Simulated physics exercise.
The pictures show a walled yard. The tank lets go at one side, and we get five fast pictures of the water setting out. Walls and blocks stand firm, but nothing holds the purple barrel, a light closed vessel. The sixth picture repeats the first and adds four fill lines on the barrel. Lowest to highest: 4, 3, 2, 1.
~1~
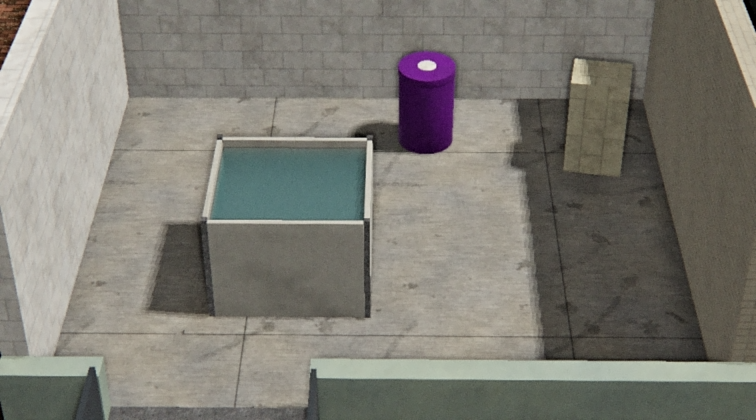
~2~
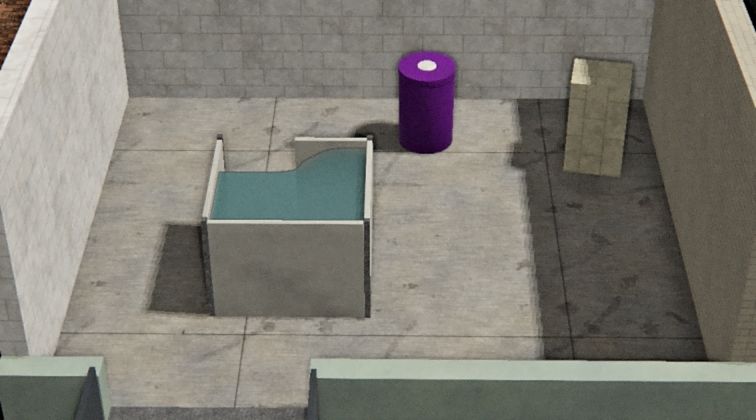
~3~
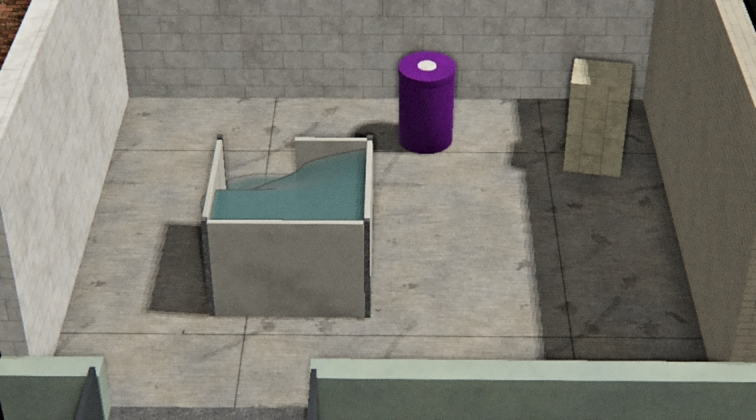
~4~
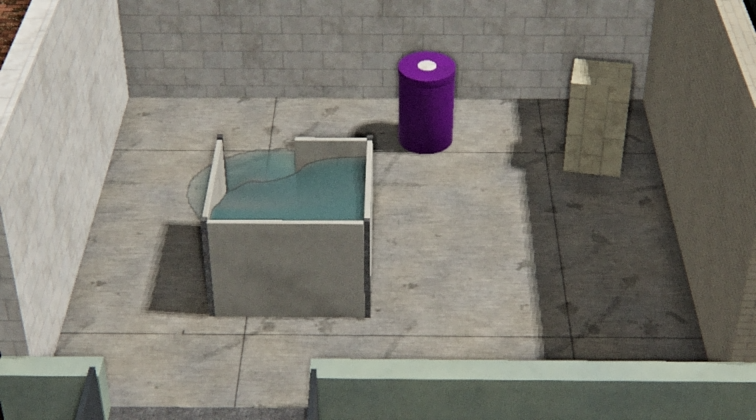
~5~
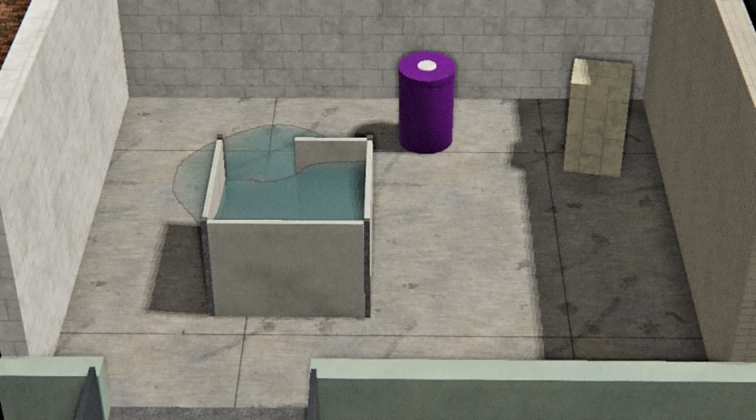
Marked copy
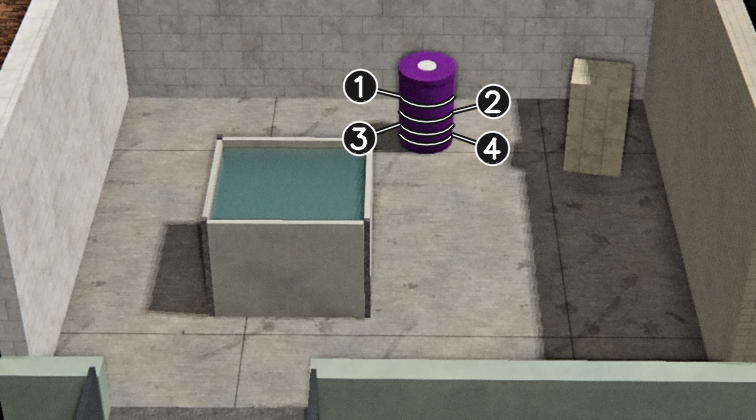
Water drops inside the square tank and spreads from its open back across the ground.
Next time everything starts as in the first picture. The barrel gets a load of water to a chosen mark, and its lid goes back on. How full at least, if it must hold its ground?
3 is the one.
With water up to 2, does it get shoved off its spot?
No, not at all.
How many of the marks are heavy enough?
Three of them.
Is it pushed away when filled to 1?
No, that is safe.
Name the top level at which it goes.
Here it is level 4.
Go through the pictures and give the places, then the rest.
Lid of the purple barrel at (427, 66); tank full, its middle at (291, 186); open gate at (207, 362), in the first frame.
Water covers 1 % of the ground, mostly out of sight from here, in the second frame.
Water covers 3 % of the ground, mostly out of sight from here, in the third frame.
Water covers 6 % of the ground, mostly out of sight from here, in the fourth frame.
Lid of the purple barrel at (427, 66); 10 % of the ground under water, its edge towards the barrel at (281, 128), in the fifth frame.
In white, 1 at (427, 106); 2 at (426, 121); 3 at (426, 134); 4 at (426, 144); from the bottom up 4, 3, 2, 1.
With 1, it does not move.
With 2, it does not move.
With 3, it does not move.
With 4, it is pushed about half its own width away.
